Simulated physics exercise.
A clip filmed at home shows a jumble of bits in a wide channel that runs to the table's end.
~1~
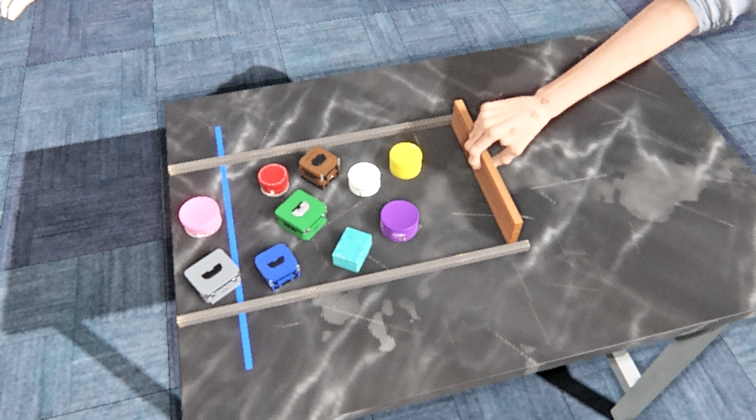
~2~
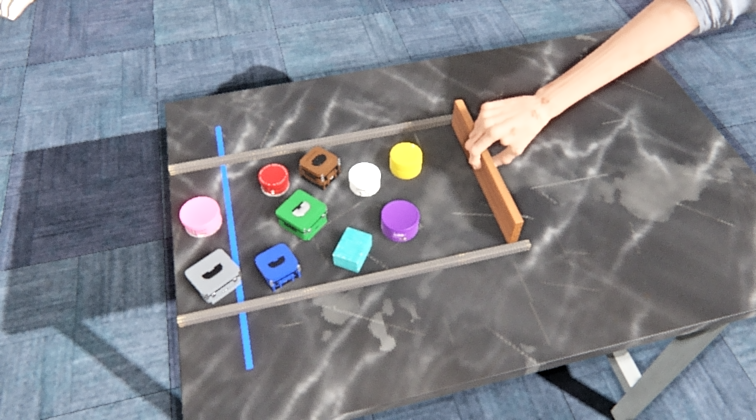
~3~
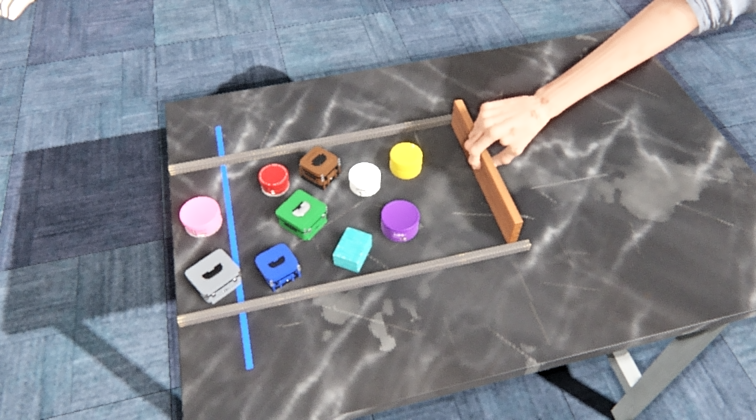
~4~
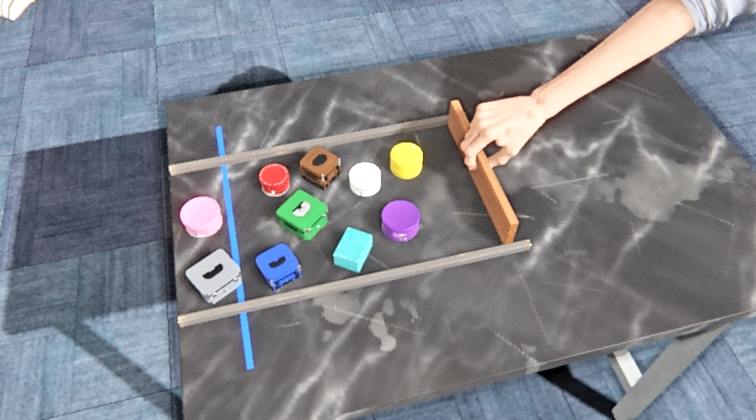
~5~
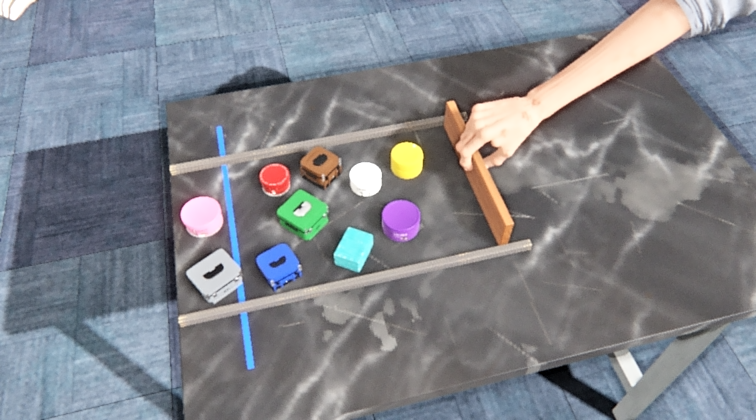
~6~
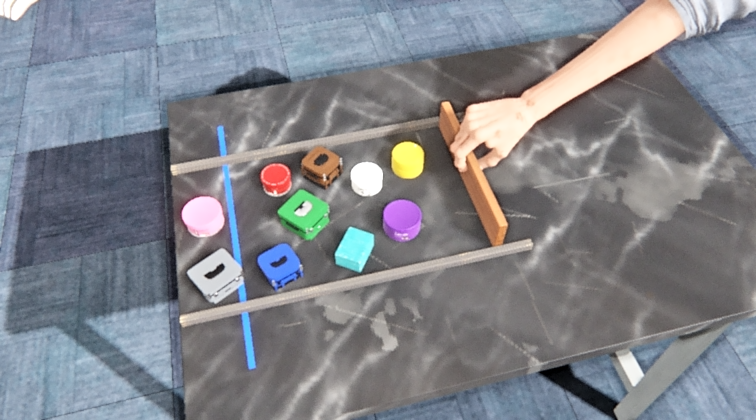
On a dark marble-patterned table, a hand slid a wooden board slightly left between two rails toward a scattering of colourful pots and cases, which stayed practically still near a strip of blue tape.
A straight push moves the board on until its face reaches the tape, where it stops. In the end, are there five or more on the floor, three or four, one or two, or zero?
There are one or two on the floor.
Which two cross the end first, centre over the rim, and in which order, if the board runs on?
The order is the grey case, then the pink pot.
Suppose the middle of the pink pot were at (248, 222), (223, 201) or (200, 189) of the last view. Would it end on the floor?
Taking the three spots in turn, the pink pot comes off, then comes off, then comes off.
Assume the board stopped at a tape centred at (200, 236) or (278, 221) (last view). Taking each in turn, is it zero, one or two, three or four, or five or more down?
In order: More than four and none.
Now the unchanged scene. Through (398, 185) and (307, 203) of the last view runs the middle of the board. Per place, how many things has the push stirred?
Tally: First 3; then 8.
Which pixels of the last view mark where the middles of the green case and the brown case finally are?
Approximately (184, 240) for one, approximately (211, 171) for the other.
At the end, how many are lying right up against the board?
It touches 5.
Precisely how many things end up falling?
Result: A total of 2.
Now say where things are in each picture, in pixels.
Pink pot (201, 218); grey case (214, 277); blue case (278, 267); board (483, 168); tape (231, 230), in the first frame.
Grey case (215, 277); green case (302, 216), in the second frame.
Blue case (278, 267); purple tub (400, 221), in the third frame.
Pink pot (202, 218); brown case (320, 168), in the fourth frame.
Grey case (216, 277); red tin (275, 181), in the fifth frame.
Pink pot (204, 217); grey case (217, 277); blue case (280, 267); board (470, 171); tape (234, 229), in the sixth frame.
A little later, none off yet; pink pot at rest near (204, 217); grey case at rest near (217, 277); blue case at rest near (280, 267).
Next, none off yet; pink pot at rest near (204, 217); grey case at rest near (217, 277); blue case moving near (271, 269).
When it is over, the number that fall off is one or two; down, grey case and pink pot.
